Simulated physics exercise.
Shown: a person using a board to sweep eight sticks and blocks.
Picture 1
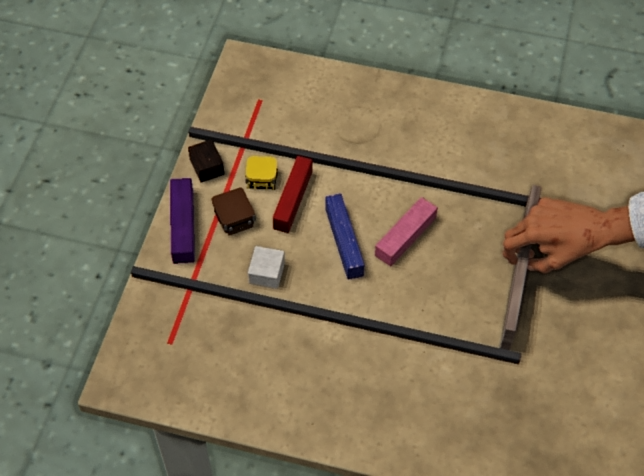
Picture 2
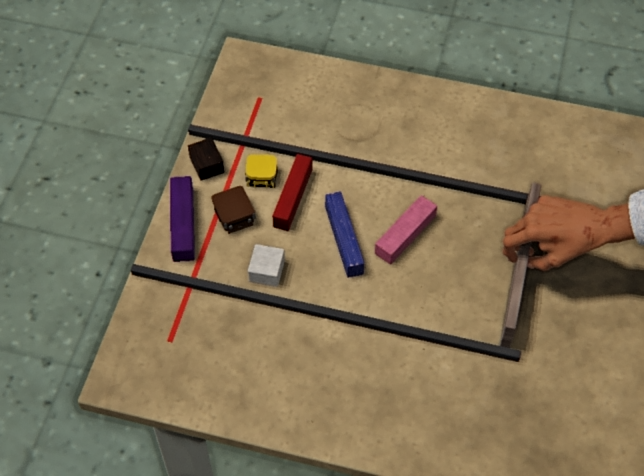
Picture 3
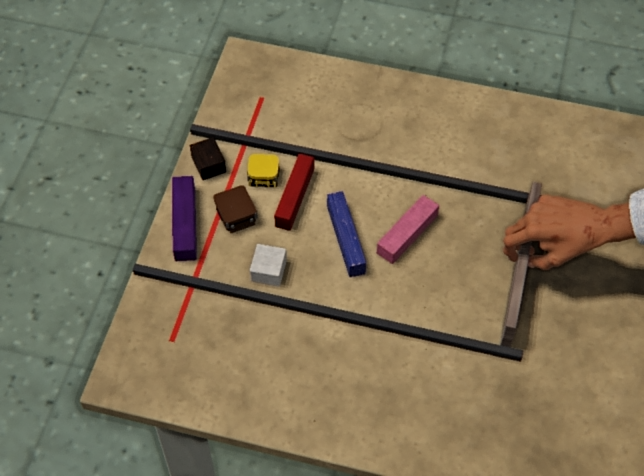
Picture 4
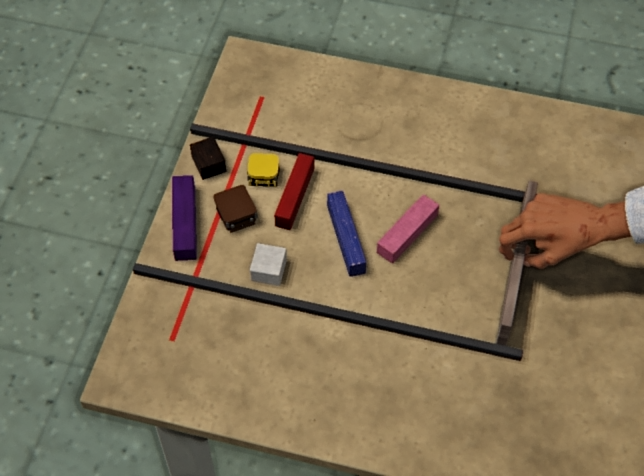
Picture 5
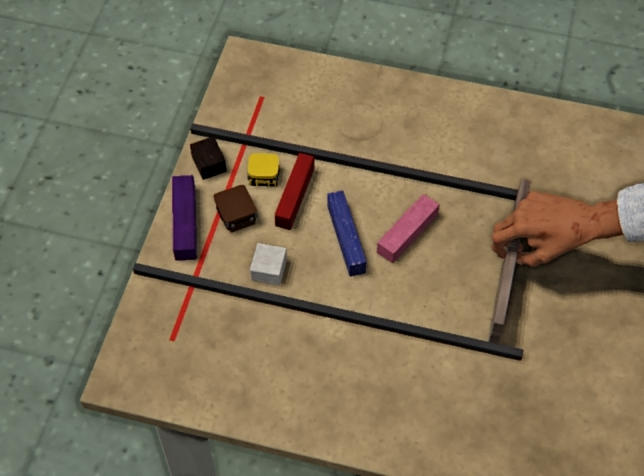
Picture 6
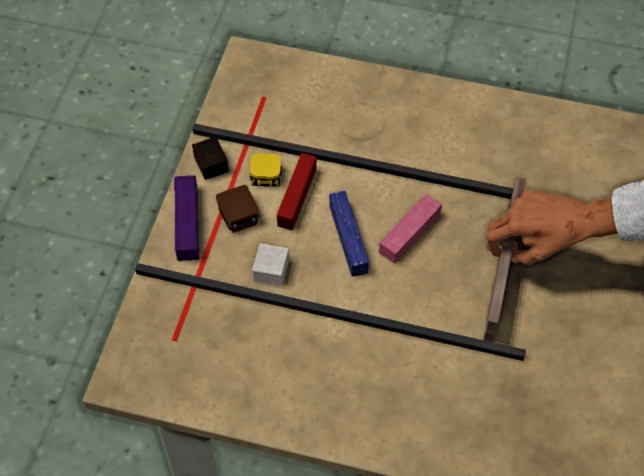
A hand sliding a board slightly left between two dark rails on a tabletop, with eight colourful sticks and blocks lying still.
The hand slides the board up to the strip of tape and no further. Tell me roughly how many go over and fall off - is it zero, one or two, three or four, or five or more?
The count that comes down will most likely be three, maybe four.
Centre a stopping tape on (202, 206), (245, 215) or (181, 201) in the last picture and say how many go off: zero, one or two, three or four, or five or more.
Trial 1 - at least five; trial 2 - either one or two; trial 3 - five or over.
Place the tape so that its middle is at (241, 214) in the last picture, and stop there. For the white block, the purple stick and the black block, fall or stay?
Observed: White block not toppled; purple stick toppled; black block toppled.
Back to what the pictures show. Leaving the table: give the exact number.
Count of fallen: 4.
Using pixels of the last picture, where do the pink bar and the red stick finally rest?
The one named first is at (219, 187), the next at (190, 166).
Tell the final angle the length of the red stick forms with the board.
Close to 0°.
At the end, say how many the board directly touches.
Result: 2 in all.
A little later, none off yet; purple stick at rest near (187, 218); black block at rest near (210, 158); brown case at rest near (238, 209).
Next, none off yet; purple stick at rest near (187, 218); black block at rest near (210, 158); brown case at rest near (237, 209).
When it is over, the number that fall off is three or four; down, yellow case, brown case, black block and purple stick.
